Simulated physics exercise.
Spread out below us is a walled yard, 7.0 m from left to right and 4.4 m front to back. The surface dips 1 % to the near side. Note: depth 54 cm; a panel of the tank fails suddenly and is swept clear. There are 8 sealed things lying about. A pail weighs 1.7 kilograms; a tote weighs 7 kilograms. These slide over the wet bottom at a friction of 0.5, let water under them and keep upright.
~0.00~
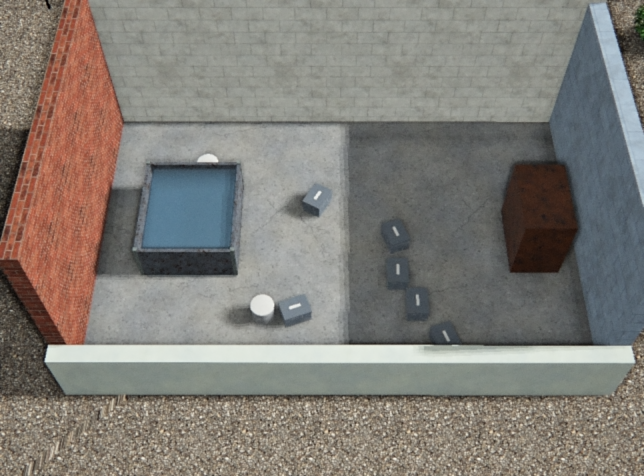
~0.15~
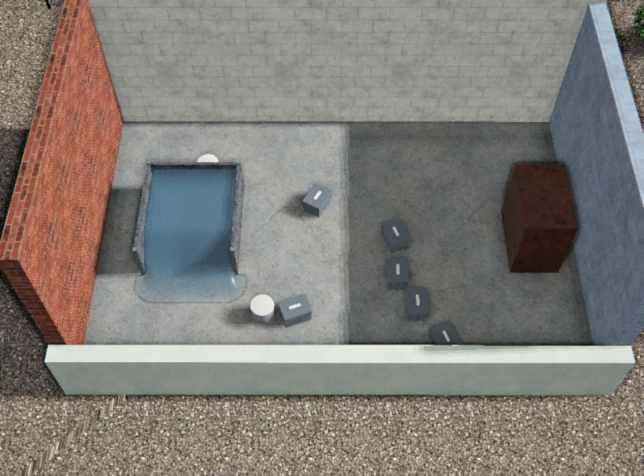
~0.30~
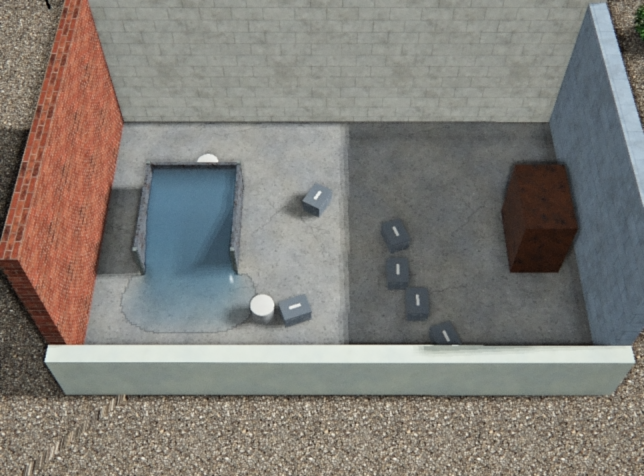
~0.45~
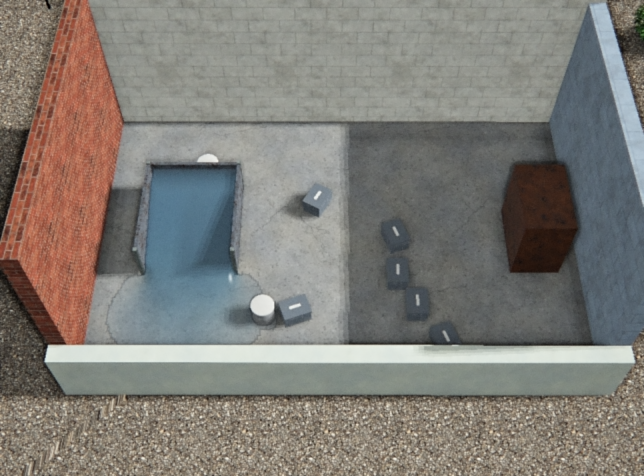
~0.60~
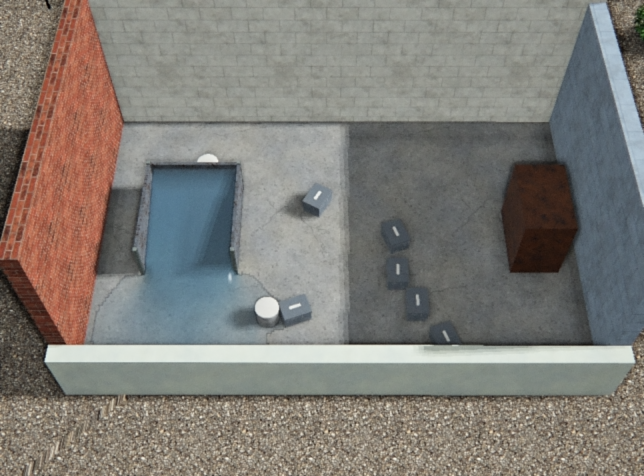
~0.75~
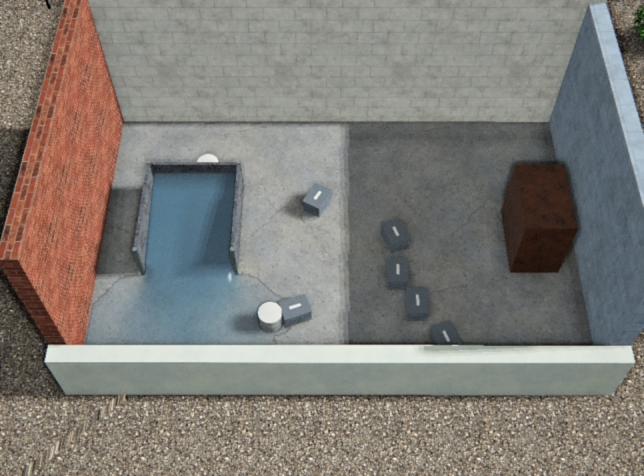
Water pouring from the near side of an opened tank, spreading across a walled yard and nudging a white pail slightly right.
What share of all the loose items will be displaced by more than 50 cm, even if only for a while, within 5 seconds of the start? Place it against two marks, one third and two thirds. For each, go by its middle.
Between the two marks.
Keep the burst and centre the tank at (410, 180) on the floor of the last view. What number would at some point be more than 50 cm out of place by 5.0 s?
That gives 6 of them.
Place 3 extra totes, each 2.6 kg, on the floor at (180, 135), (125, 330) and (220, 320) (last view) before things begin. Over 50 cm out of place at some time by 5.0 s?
Answers in order are crosses the line, crosses the line and crosses the line.
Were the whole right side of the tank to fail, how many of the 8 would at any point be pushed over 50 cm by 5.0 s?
5.
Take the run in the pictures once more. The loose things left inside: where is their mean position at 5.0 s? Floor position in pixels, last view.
It works out to somewhere near (408, 251) on the floor.
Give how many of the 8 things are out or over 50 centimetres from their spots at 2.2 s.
By my reckoning, 1.
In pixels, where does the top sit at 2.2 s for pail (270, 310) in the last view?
It ends up close to (405, 303).
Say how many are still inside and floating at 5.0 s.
It comes to 2 of them.
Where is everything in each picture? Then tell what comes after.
The first picture shows a pail at (262, 305) rests on the ground; a tote at (295, 307) rests on the ground; water covers 1.9 m2; 0 of 8 have shifted.
The second picture shows a pail at (262, 305), on the bottom; a tote at (295, 307) rests on the ground; water covers 2.6 m2; 0 of 8 have shifted.
The third picture shows a pail at (262, 305), on the bottom; a tote at (295, 307), on the bottom; water covers 3.4 m2; 0 of 8 have shifted.
The fourth picture shows a pail at (262, 305) rests on the ground; a tote at (295, 307), on the bottom; water covers 4.6 m2; 0 of 8 have shifted.
The fifth picture shows a pail at (267, 307), on the bottom, 8 cm from its start; a tote at (295, 307) rests on the ground; 5.2 m2 under water; 1 of 8 have shifted.
The sixth picture shows a pail at (270, 312), on the bottom, 16 cm from its start; a tote at (295, 307) rests on the ground; 5.5 m2 under water; 1 of 8 have shifted.
After 1.1 s 0 of 8 are over 50 cm from their spots; 1 afloat.
After 2.2 s 1 of 8 are over 50 cm from their spots; 1 afloat.
After 3.5 s 5 of 8 are over 50 cm from their spots; 1 afloat.
After 5.0 s 5 of 8 are over 50 cm from their spots, and 5 have been at some point; 2 afloat.
